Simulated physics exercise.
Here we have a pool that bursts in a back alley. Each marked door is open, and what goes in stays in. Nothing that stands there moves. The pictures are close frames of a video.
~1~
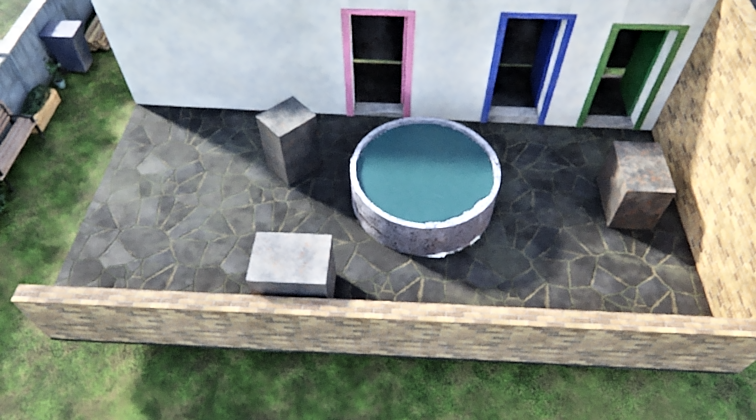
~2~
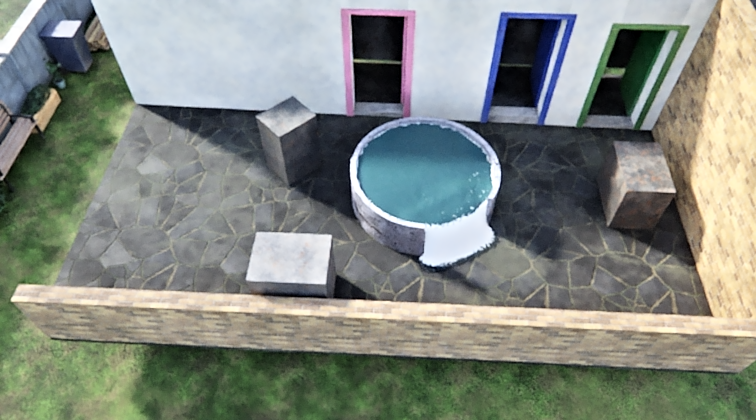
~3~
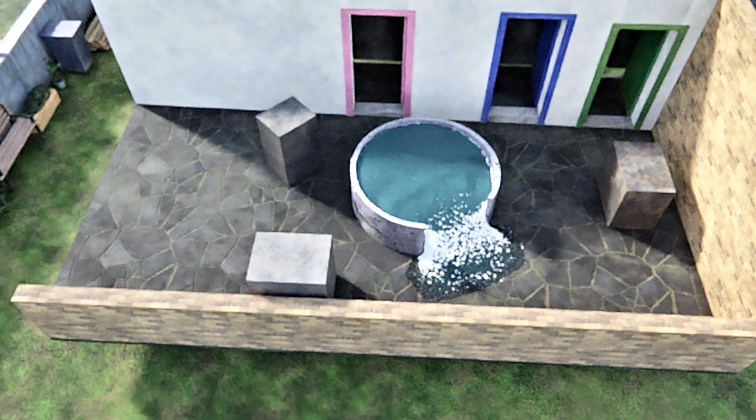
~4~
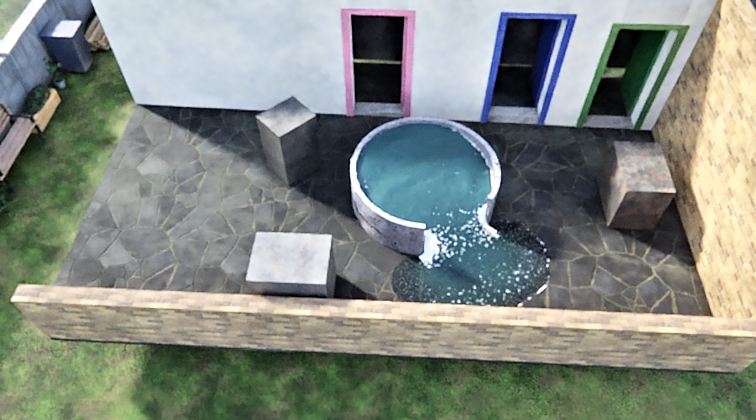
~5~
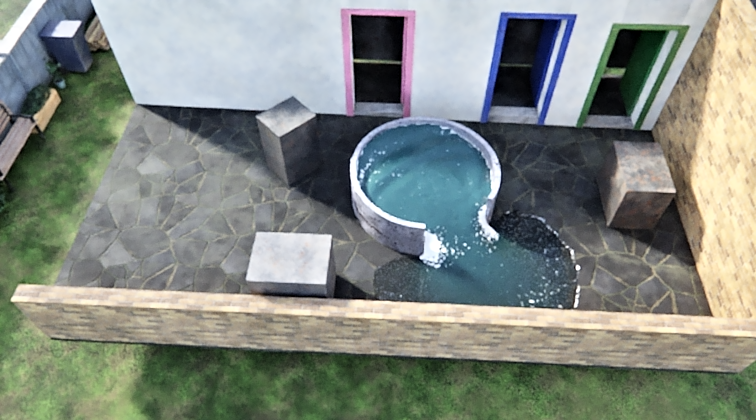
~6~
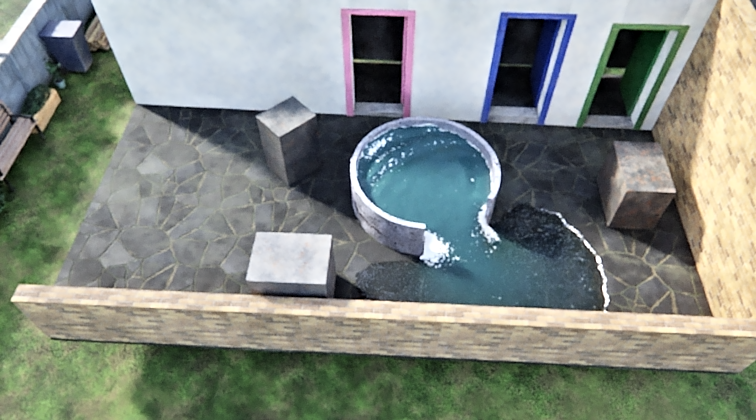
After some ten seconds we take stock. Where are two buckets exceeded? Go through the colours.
One by one: The blue door admits no more than that; the green door lets in a lot; the pink door admits no more than that.
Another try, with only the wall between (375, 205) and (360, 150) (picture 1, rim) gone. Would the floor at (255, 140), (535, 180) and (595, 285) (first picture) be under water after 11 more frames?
One after the other: Free of water, no water, not flooded.
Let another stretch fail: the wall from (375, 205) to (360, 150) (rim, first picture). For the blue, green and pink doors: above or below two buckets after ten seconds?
Then: The blue door holds, the green door takes less, the pink door is under.
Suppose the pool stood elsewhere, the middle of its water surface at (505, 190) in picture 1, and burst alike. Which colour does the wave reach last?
That is the pink one.
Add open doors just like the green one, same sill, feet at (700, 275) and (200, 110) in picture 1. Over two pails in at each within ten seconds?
In that order: Passes that mark, keeps below it.
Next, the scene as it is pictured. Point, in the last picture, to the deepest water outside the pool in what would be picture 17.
I would point to (718, 347).
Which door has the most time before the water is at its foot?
I say the door marked pink.
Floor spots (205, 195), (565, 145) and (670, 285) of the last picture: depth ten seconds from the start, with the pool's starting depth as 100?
Roughly 2, 12 and 20 per cent, in turn.
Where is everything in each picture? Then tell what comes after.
In the first frame, still water in the round pool at (425, 171).
In the second frame, water pours out at (459, 237) and has run to (426, 267).
In the third frame, water pours out at (458, 239) and has run to (518, 262).
In the fourth frame, the front is at (541, 280), out from the gap at (458, 240).
In the fifth frame, the front is at (566, 307), out from the gap at (458, 239).
In the sixth frame, the front is at a hidden place, out from the gap at (458, 239).
A moment on, water covers 20 % of the floor; the blue door not reached, the green door not reached, the pink door not reached.
Next, water covers 25 % of the floor; the blue door not reached, the green door not reached, the pink door not reached.
Then, water covers 40 % of the floor; the blue door not reached, the green door under two buckets in, the pink door not reached.
Later, water covers 60 % of the floor; the blue door wet at the sill, nothing in, the green door far over two buckets in, the pink door wet at the sill, nothing in.
In the end, water covers 75 % of the floor; the blue door wet at the sill, nothing in, the green door far over two buckets in, the pink door wet at the sill, nothing in.
